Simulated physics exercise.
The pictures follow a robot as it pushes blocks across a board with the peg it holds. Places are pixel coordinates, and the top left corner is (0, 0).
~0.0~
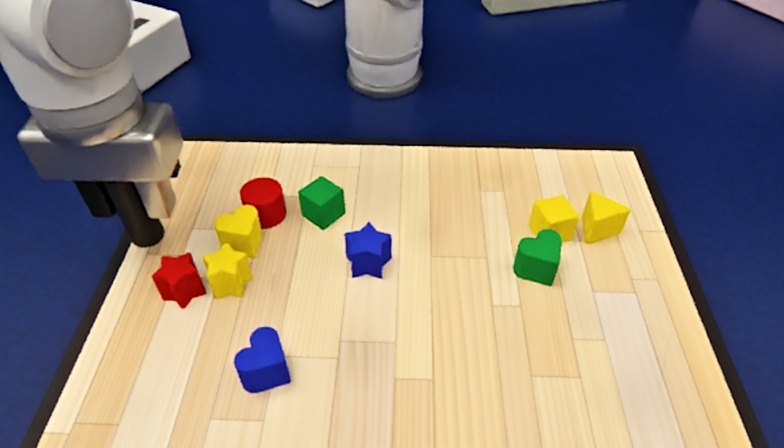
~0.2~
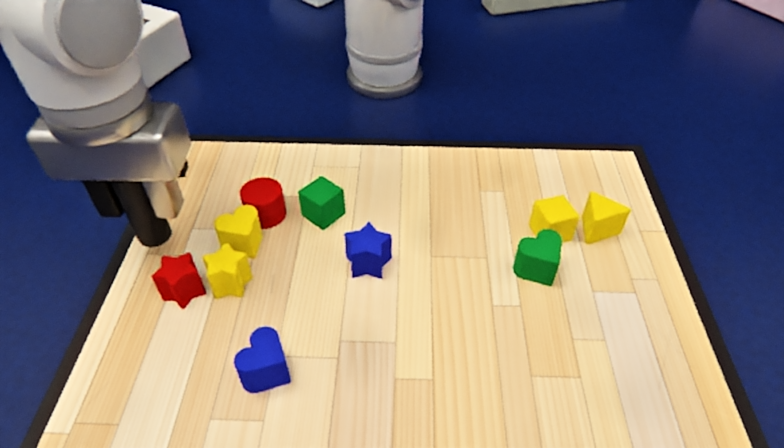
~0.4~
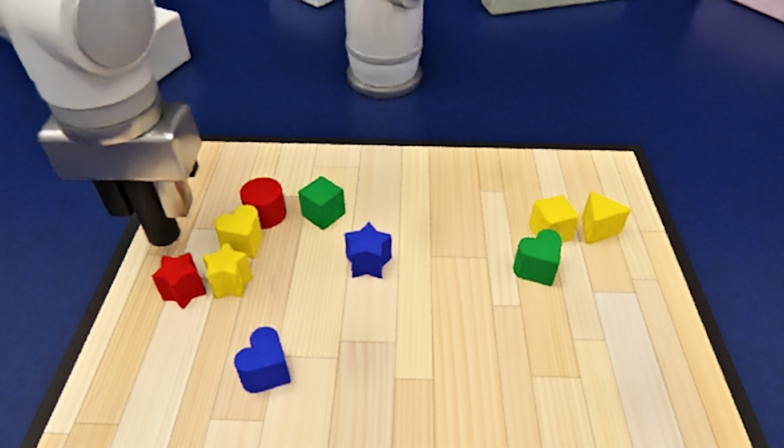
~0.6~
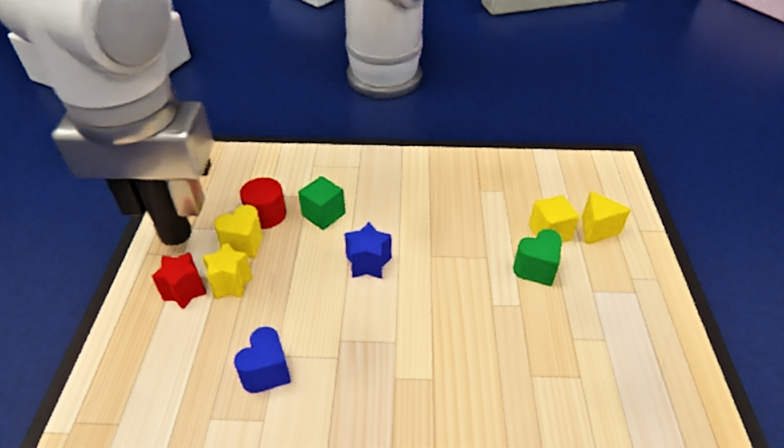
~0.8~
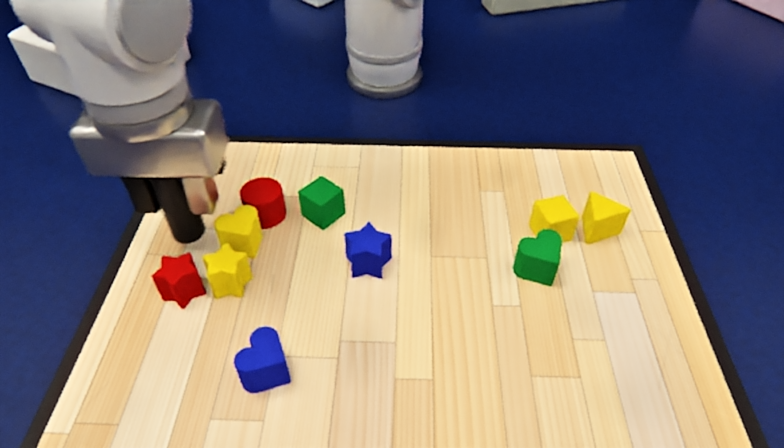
A robot arm with a dark peg moving slightly right toward a yellow heart among coloured blocks lying still on a wooden board.
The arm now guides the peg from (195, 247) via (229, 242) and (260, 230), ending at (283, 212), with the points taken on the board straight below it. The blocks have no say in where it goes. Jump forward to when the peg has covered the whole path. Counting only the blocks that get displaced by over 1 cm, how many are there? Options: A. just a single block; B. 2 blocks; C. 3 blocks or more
(B)
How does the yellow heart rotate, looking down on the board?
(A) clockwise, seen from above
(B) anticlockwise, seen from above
The correct letter is A.
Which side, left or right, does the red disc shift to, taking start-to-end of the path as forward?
It gets pushed left.
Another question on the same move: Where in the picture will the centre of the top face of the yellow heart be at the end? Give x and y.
Roughly at (293, 214).
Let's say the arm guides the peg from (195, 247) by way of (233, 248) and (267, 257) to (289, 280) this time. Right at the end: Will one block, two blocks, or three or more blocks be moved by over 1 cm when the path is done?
It shifts a single block.
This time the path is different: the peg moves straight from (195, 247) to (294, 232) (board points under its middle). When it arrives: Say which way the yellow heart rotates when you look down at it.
The twist is clockwise.
What follows on the original path. One third of the way, peg (225, 228); yellow heart (261, 219).
Two thirds of the way, peg (258, 215); yellow heart (288, 216), turned 45° clockwise; red disc (272, 181).
At the end, peg (281, 198); yellow heart (293, 214), turned 70° clockwise; red disc (286, 164); green square block unmoved.
